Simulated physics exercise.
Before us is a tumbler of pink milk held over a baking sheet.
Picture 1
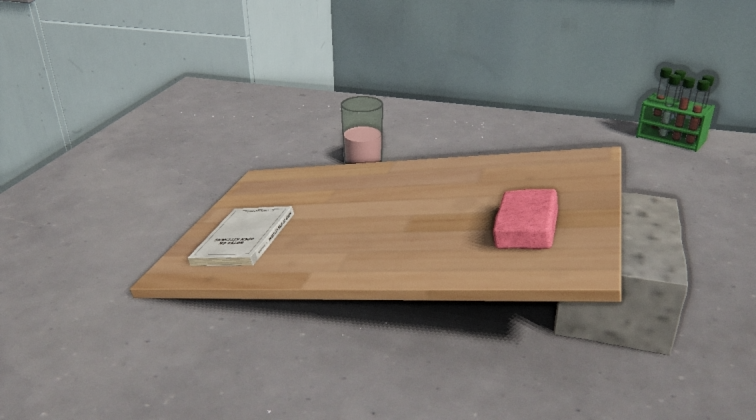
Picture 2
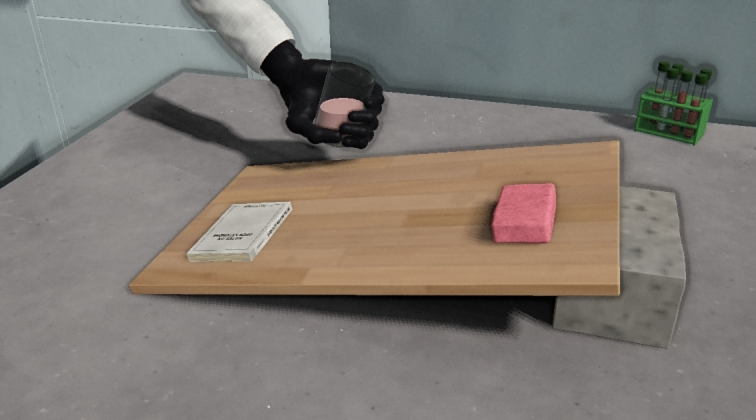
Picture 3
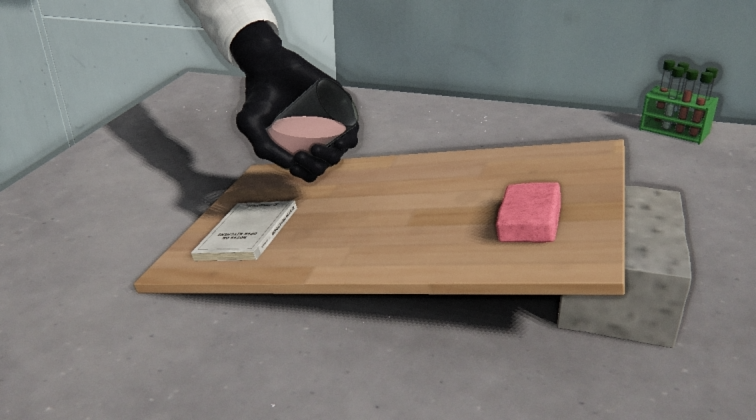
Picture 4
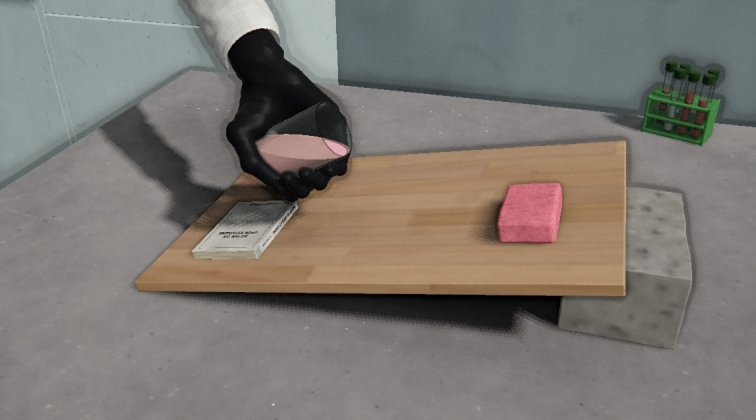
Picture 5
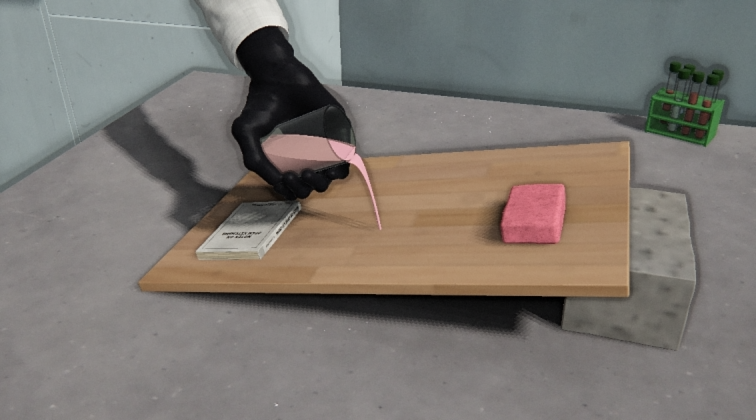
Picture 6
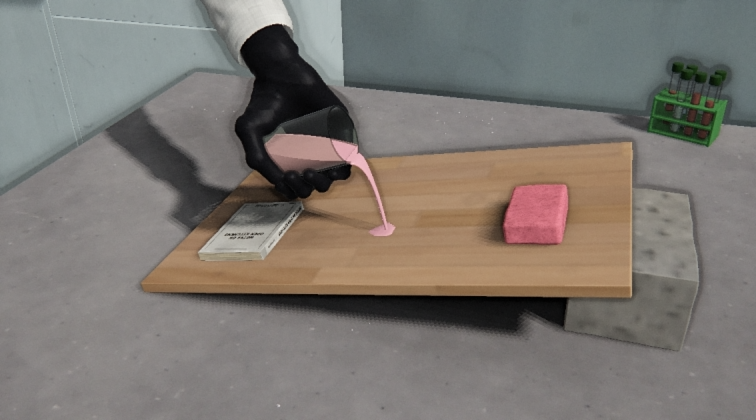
A black-gloved hand in a white sleeve lifts a clear tumbler of pink milk from behind a wooden board, carries it left, and tilts it until a thin pink stream lands mid-board in a small puddle. The board slopes down leftward on a grey tabletop, seen from slightly above by a nearly still camera. A pale notebook lies left, a pink sponge right, near a speckled grey block and green tube rack.
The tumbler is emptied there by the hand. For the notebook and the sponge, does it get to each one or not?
On the left the notebook: Gets wet; on the right the sponge: Stays dry.
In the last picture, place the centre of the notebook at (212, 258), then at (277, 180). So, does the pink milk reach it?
The first try leaves it sitting in the spill; the second leaves it free of the spill.
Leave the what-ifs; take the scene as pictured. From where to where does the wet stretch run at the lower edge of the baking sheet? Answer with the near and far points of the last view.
From (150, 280) to (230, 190).
Shortly, it runs down to the left; the notebook is wet along its edge; the sponge is still dry.
Then, it runs down to the left and off the end; the notebook is wet along its edge; the sponge is still dry.
At the finish, it runs down to the left and off the end; the notebook is wet along its edge; the sponge is still dry.
